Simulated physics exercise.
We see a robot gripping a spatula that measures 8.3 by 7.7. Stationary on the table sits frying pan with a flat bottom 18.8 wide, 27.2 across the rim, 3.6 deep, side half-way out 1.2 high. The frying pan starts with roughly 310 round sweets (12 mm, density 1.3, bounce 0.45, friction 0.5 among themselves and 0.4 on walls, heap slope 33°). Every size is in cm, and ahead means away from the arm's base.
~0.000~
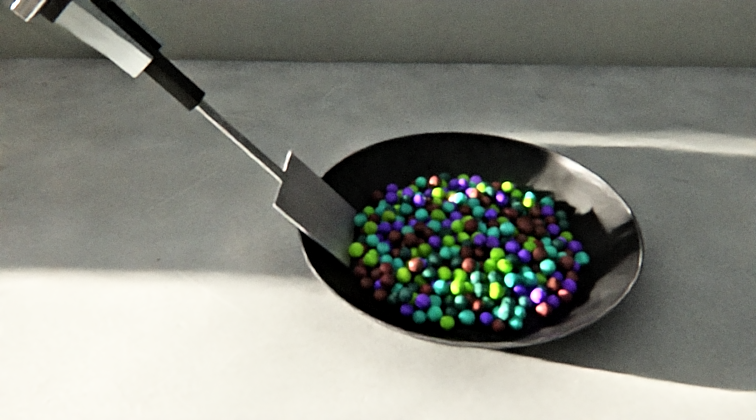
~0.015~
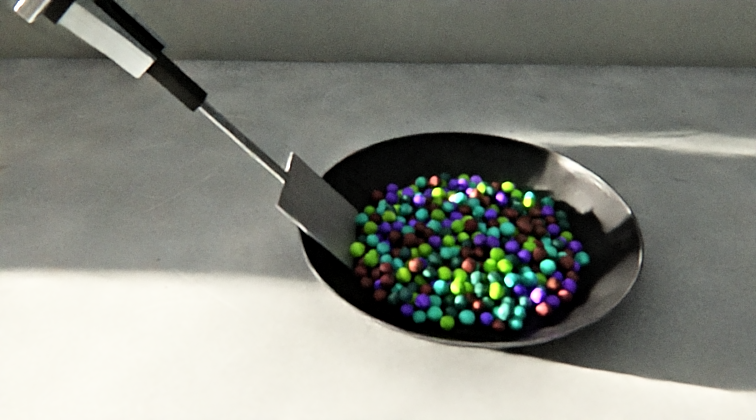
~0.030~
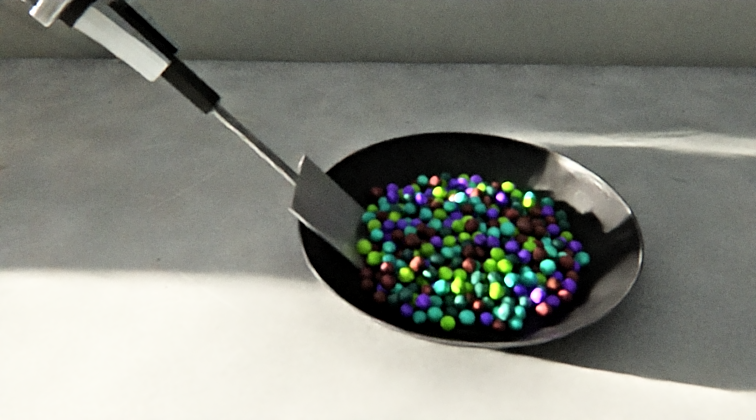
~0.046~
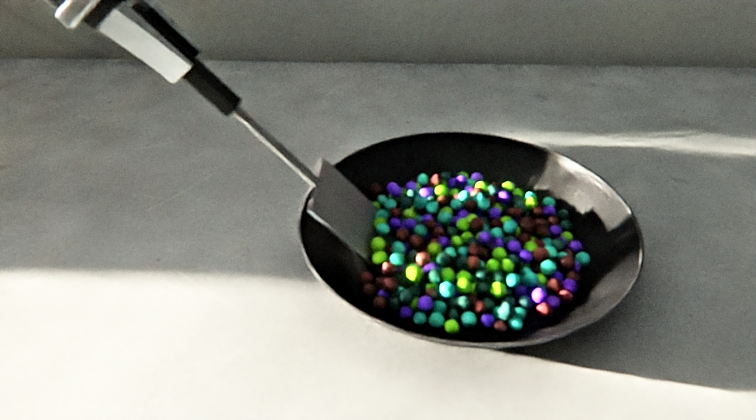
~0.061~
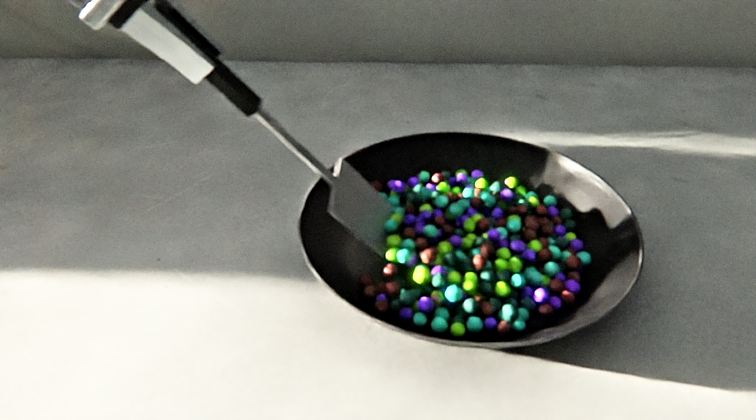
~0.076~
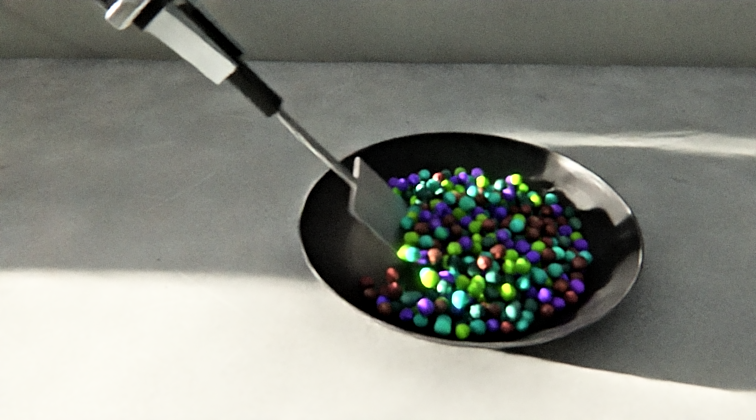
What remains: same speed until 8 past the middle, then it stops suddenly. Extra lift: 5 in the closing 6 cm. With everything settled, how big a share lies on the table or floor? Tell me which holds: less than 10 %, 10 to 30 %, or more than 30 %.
10 to 30 % holds.
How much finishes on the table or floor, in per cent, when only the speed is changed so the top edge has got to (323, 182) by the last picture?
Roughly 5 per cent.
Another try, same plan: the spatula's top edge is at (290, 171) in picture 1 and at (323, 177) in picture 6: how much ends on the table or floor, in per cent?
0 %.
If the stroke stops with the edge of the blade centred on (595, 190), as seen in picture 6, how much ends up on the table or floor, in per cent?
Estimate: Approx. 20 %.
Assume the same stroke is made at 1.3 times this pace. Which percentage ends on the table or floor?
Near 15 in a hundred.
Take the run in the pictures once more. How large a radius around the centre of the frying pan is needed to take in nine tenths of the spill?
Around 70 centimetres.
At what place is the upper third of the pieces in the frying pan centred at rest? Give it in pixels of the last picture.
Close to pixel (562, 246).
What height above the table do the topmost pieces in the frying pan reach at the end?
About 4.0 centimetres.
After 0.11 s, sloping 49°, highest piece 5 above the table; 313 in the frying pan.
After 0.15 s, sloping 49°, highest piece 6 above the table; 313 in the frying pan.
After 0.37 s, sloping 49°, highest piece 4 above the table; 269 in the frying pan, 43 on the table or floor, 1 on the blade or in flight.
After 1.42 s, sloping 49°, highest piece 4 above the table; 269 in the frying pan, 44 on the table or floor.
In the end, 269 in the frying pan, 44 on the table or floor. That is 14 % on the table or floor.
